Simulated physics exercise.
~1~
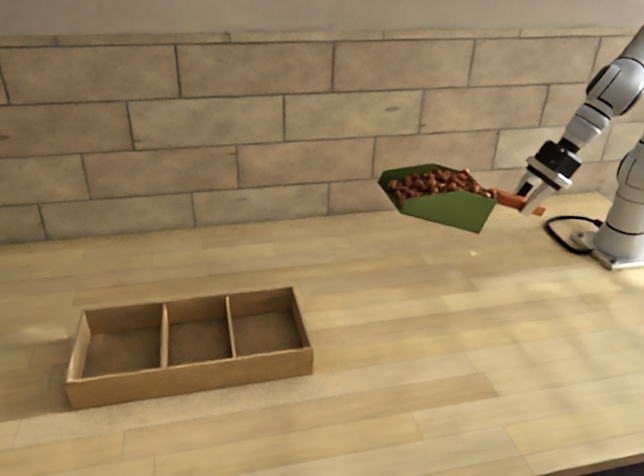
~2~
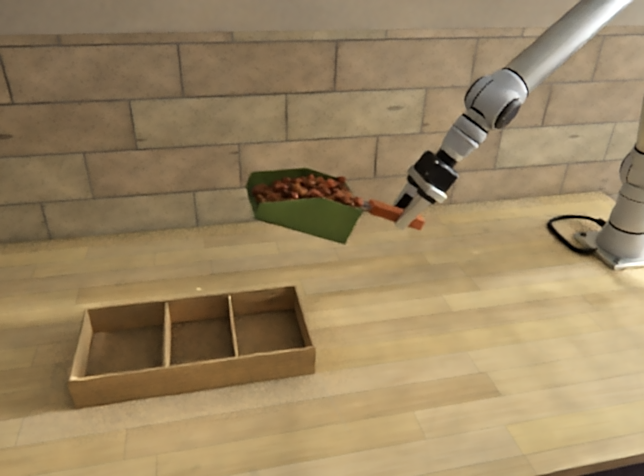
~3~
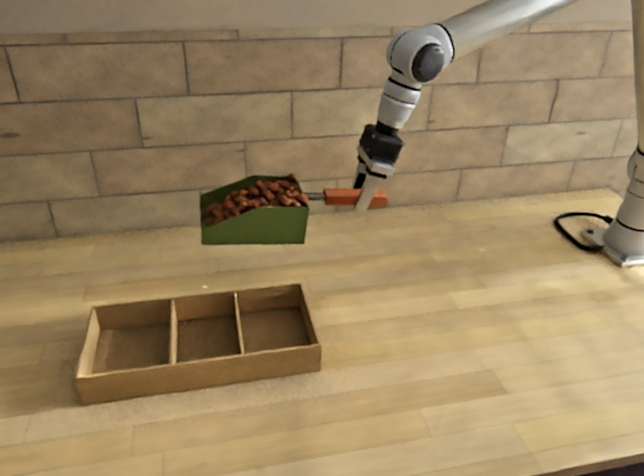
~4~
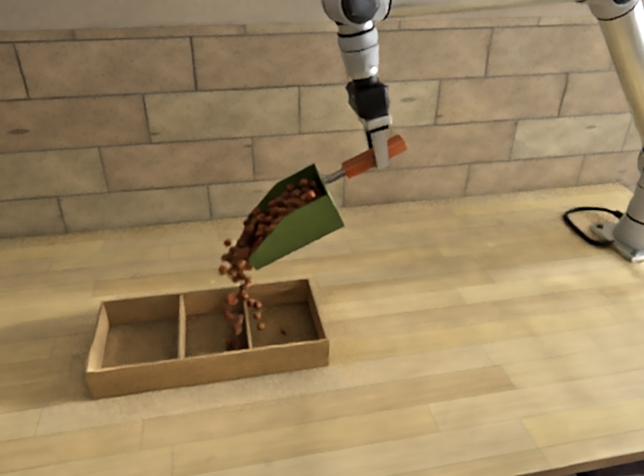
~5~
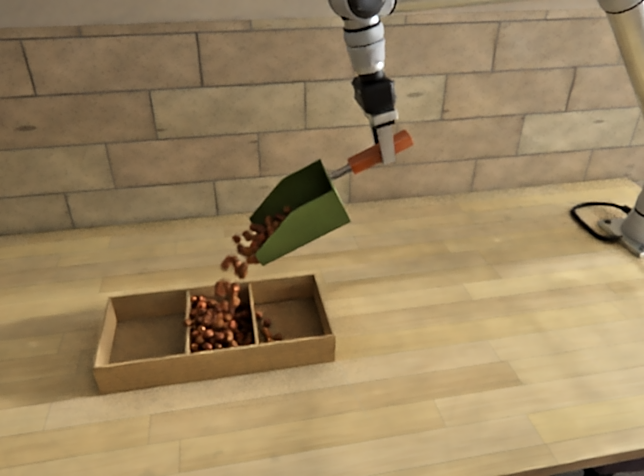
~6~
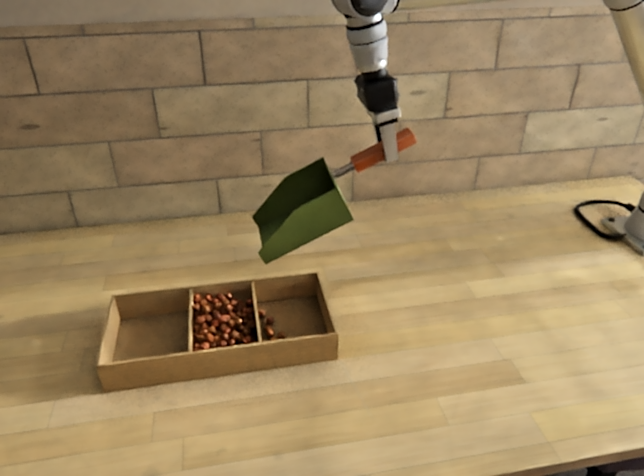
A robot arm carried a green scoop heaped with brown nuts left over a wooden box with three sections, then tipped it, pouring most into the middle and a few into the right section, and held the emptied scoop tilted above.
